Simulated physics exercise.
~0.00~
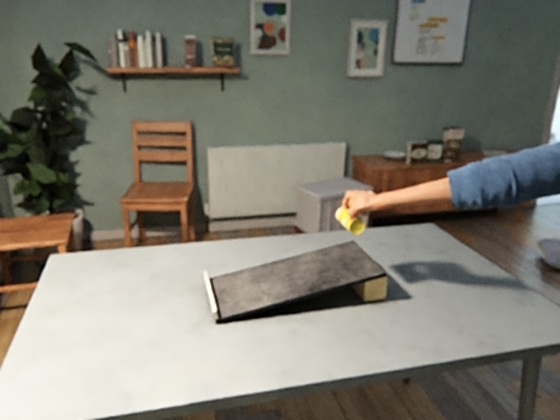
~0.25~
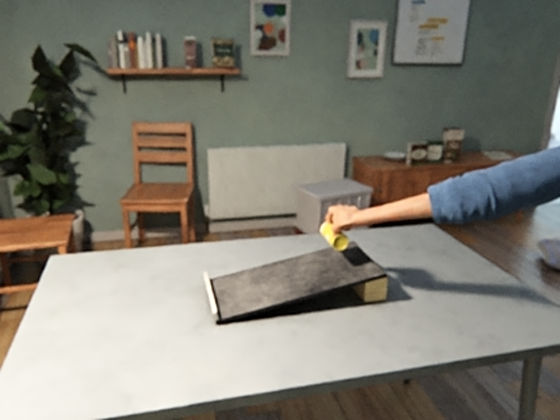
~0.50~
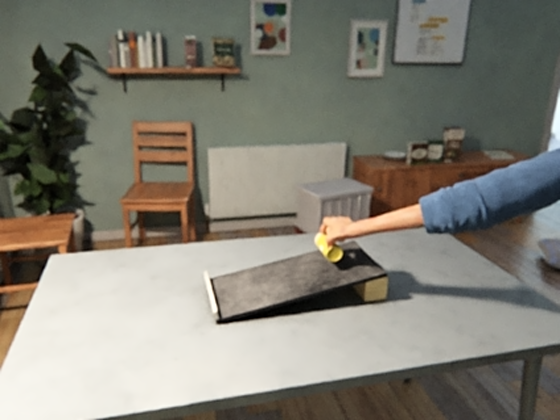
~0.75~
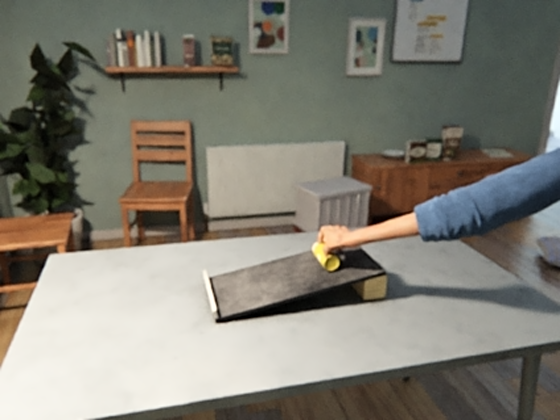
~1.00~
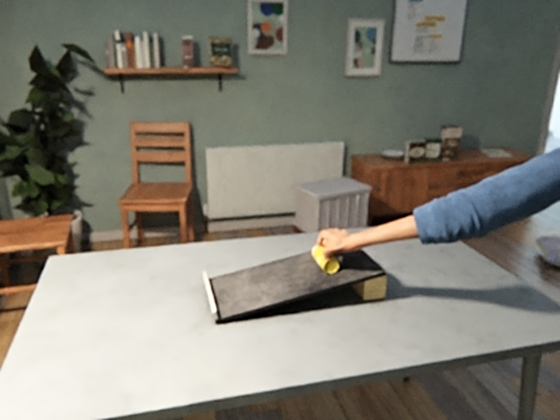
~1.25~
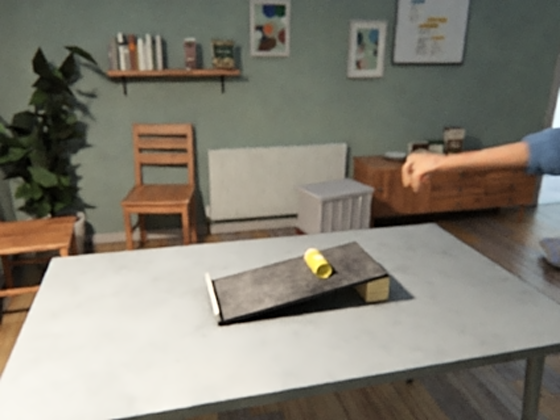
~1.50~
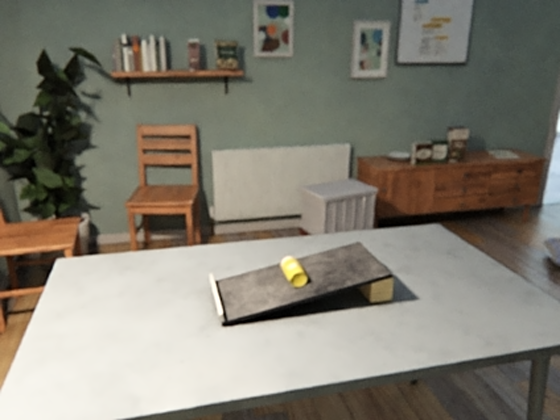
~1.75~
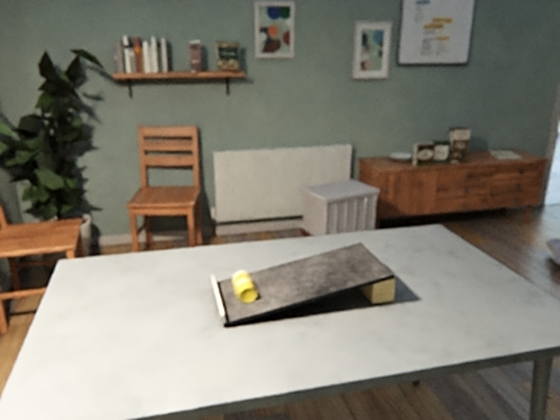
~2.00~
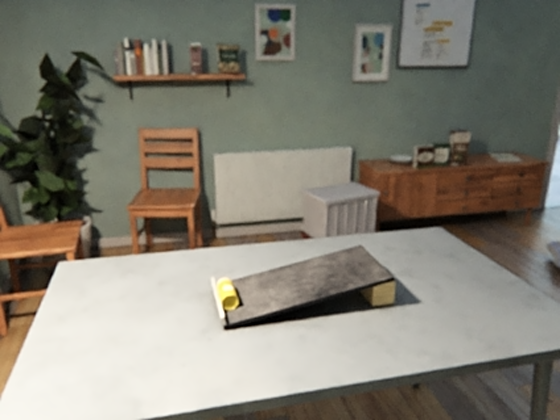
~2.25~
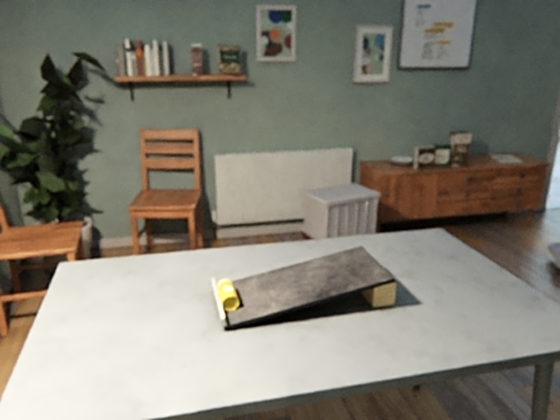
In a room with a wooden chair and shelves, a hand lowers a yellow cylinder on its side onto a dark board propped on a block, then lets go and withdraws; the cylinder travels down the slope to the left and rests at the bottom edge.
